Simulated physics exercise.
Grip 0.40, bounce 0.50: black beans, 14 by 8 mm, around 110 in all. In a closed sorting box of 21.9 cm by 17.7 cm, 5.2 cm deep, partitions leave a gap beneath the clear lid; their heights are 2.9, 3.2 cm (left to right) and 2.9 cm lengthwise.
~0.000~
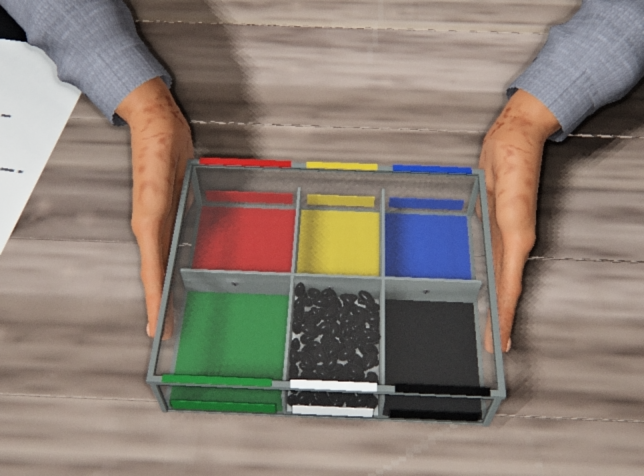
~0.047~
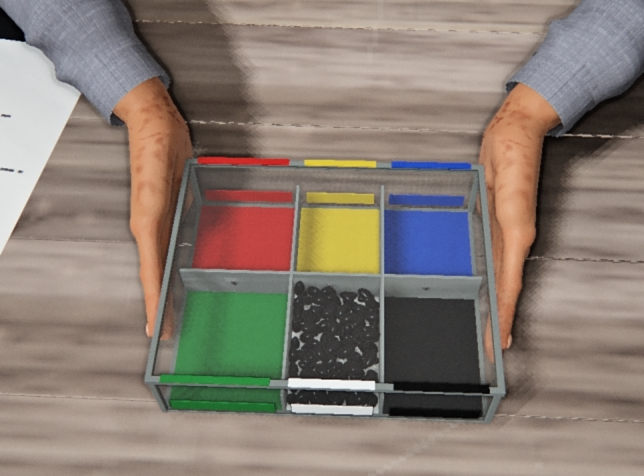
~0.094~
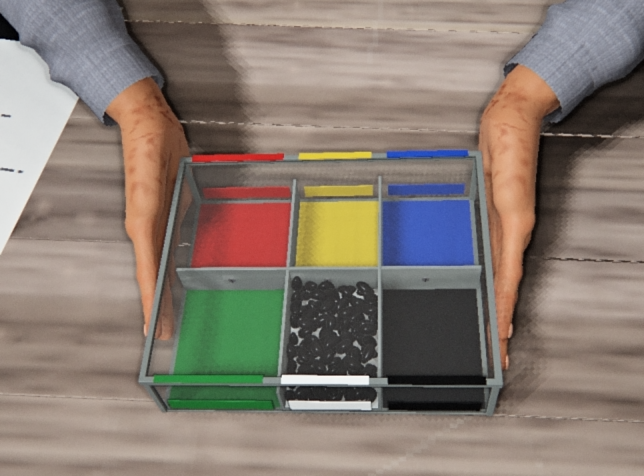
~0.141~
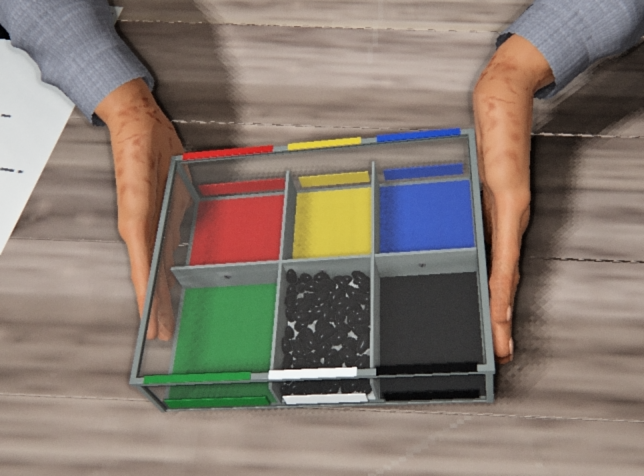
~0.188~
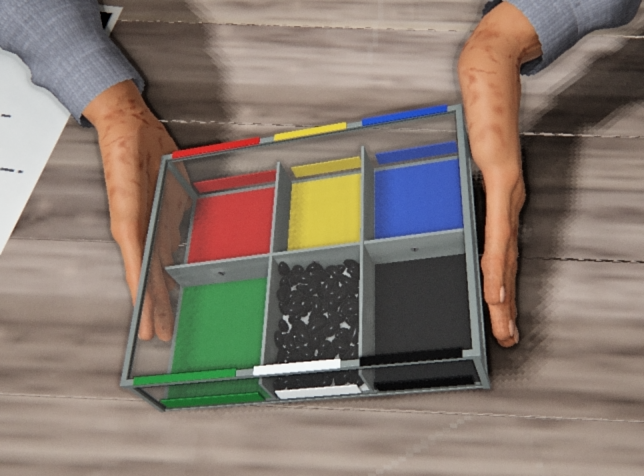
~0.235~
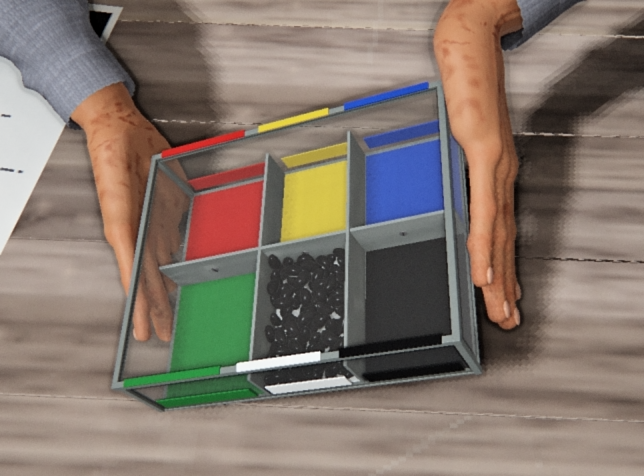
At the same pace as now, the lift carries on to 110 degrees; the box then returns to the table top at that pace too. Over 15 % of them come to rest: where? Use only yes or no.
Red: No; blue: No; green: Yes; yellow: No; white: No; black: No.
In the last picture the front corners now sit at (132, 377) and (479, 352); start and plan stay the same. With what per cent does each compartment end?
In per cent, the final split is red 10, blue 0, green 90, yellow 0, white 0, black 0.
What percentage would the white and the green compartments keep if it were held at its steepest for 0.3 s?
Result - white: 0 %; green: 95 %.
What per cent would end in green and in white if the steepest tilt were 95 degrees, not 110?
Shares after the change: Green 80, white 20, per cent.
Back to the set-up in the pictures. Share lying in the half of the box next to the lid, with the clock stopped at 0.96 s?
I'd put it at some 80 percent.
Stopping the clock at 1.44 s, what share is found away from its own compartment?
Around 100 percent.
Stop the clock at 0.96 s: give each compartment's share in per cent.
Shares - red: 0; blue: 0; green: 70; yellow: 0; white: 30; black: 0.
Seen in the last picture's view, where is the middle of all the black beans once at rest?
When it all comes to rest, the middle is near (207, 356).
After 0.96 s, tilt 109 degrees; green 70 %, white 30 %.
After 1.44 s, tilt 47 degrees; green 95 %.
Then, at 2.00 s, tilt 0 degrees; green 95 %.
In the end, at 2.4 s, red 0 %, blue 0 %, green 95 %, yellow 0 %, white 0 %, black 0 %.
